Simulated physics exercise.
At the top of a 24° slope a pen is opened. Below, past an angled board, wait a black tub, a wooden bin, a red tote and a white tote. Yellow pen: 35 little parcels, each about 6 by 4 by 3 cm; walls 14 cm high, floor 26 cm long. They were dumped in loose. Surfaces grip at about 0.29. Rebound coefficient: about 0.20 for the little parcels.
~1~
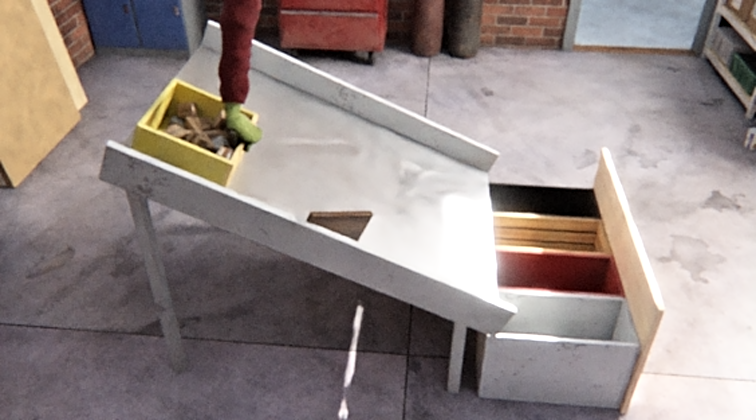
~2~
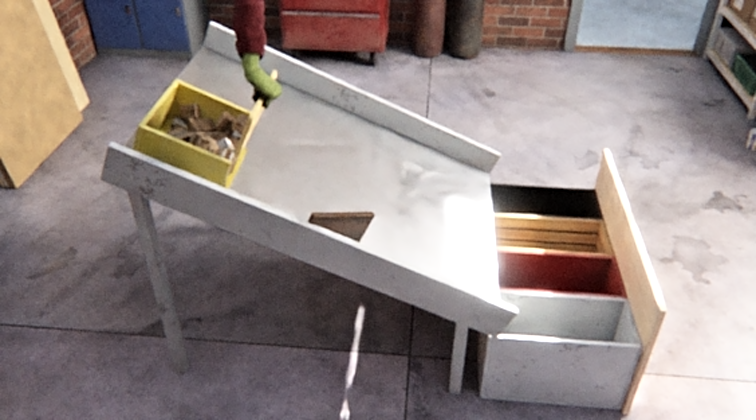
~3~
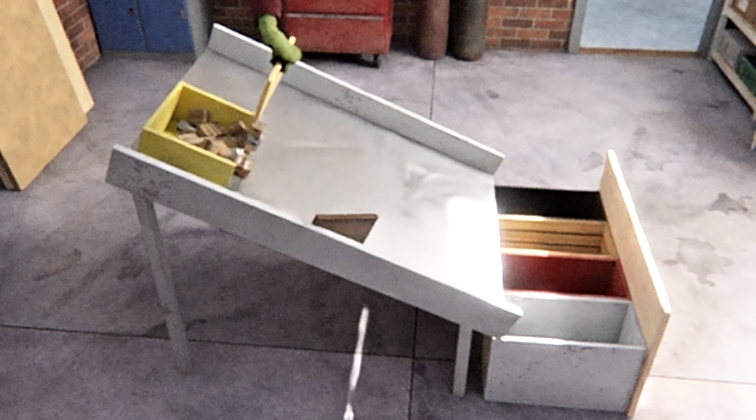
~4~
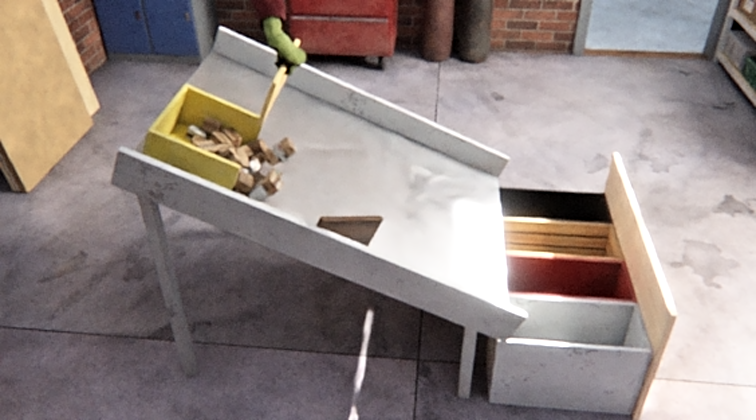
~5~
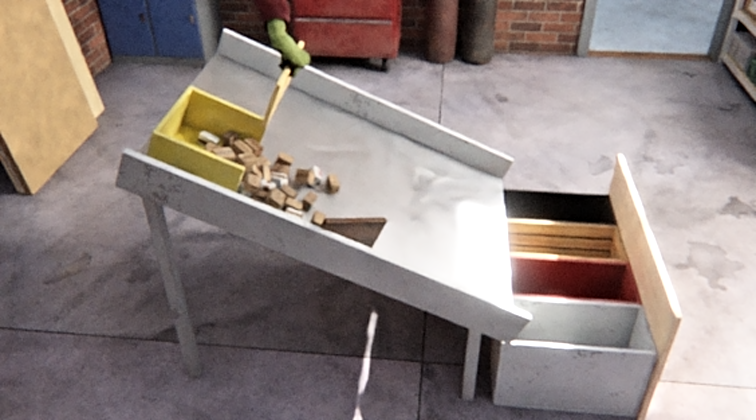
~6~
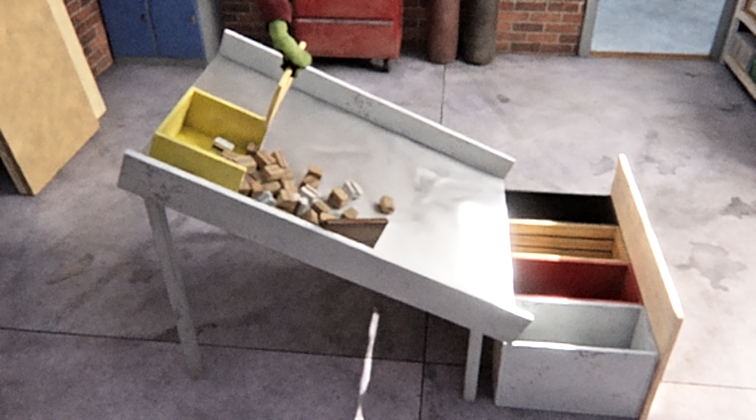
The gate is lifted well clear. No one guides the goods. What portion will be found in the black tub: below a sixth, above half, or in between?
Expect under a sixth of the load in the black tub.
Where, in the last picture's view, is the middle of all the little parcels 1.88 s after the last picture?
Near (593, 332).
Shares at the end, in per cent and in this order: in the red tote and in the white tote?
Roughly 80 and 15 per cent.
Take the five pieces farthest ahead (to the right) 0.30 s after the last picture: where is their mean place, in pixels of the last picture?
Around (469, 247).
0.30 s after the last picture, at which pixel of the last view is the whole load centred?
Near (357, 215).
Then, 0.30 s after the last picture, 34 on the slope and 1 in the air.
Then, 0.68 s after the last picture, 1 in the wooden bin, 9 in the red tote, 23 on the slope and 2 in the air.
Then, 1.20 s after the last picture, 1 in the wooden bin, 27 in the red tote, 4 in the white tote and 3 on the slope.
Outcome (1.88 s after the last picture), 1 in the wooden bin, 28 in the red tote and 6 in the white tote. Asked share, 0 of 35, 0 per cent.
